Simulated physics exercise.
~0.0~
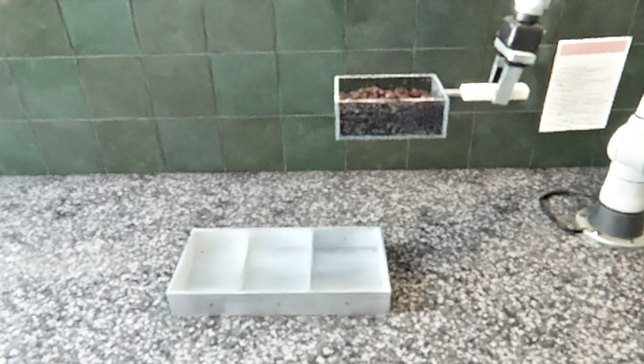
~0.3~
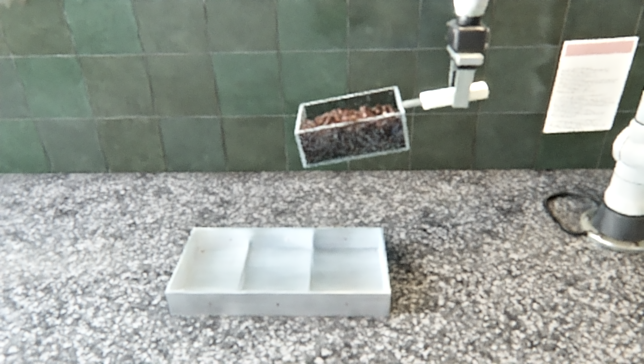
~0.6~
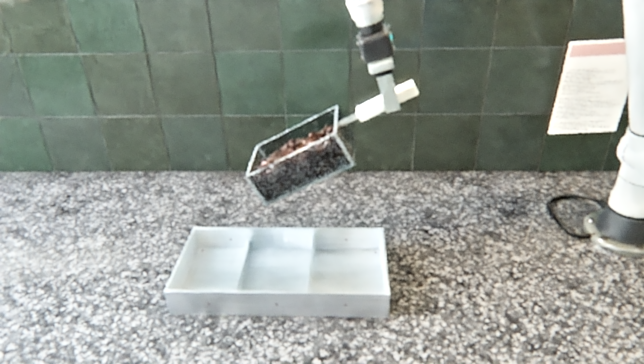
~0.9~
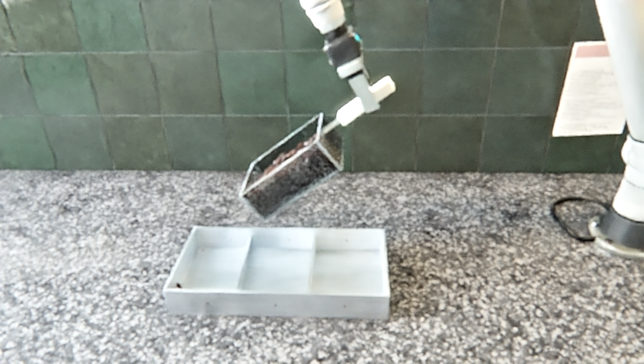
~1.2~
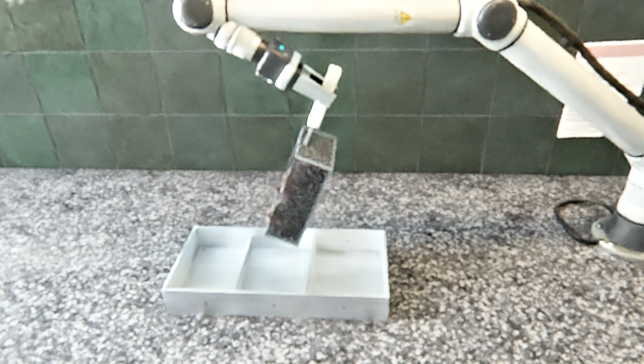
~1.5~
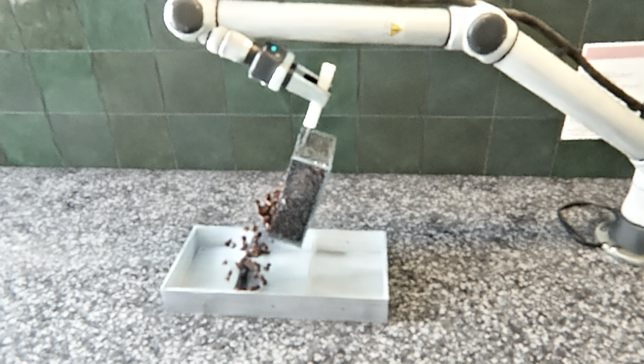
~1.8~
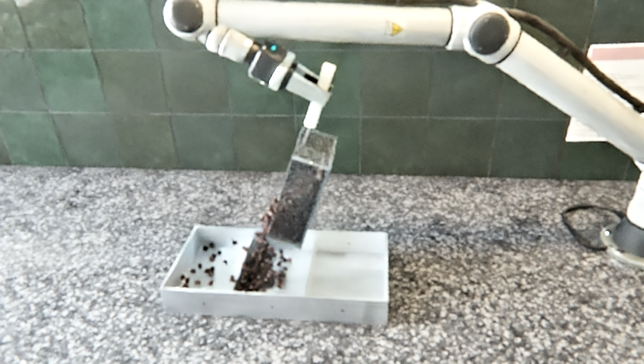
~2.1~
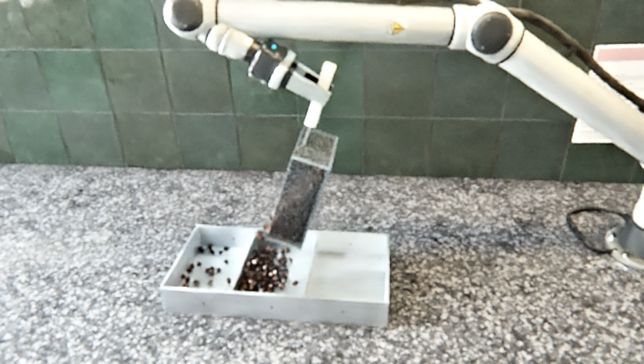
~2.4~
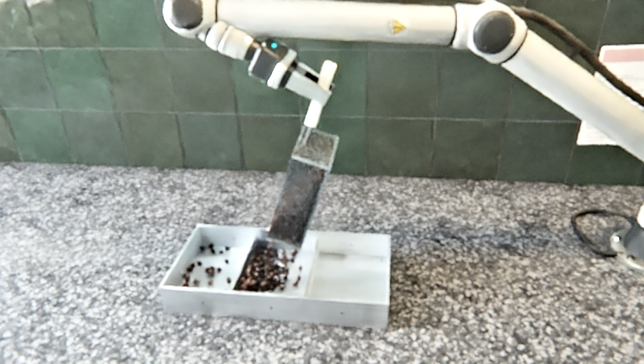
At the start, a robot arm holds a clear box of dark dried beans level above and to the right of a pale, three-part tray on a speckled counter, before green tiles. The arm carries the box left and lowers it, tipping its left end downward. It then tilts the box steeply over the tray's middle, and beans spill from the low end, scattering left. Most of the spilled beans pile in the middle part, while a few land in the left part. Finally the flow stops, with the box still tilted and largely full, and the right part looks empty.
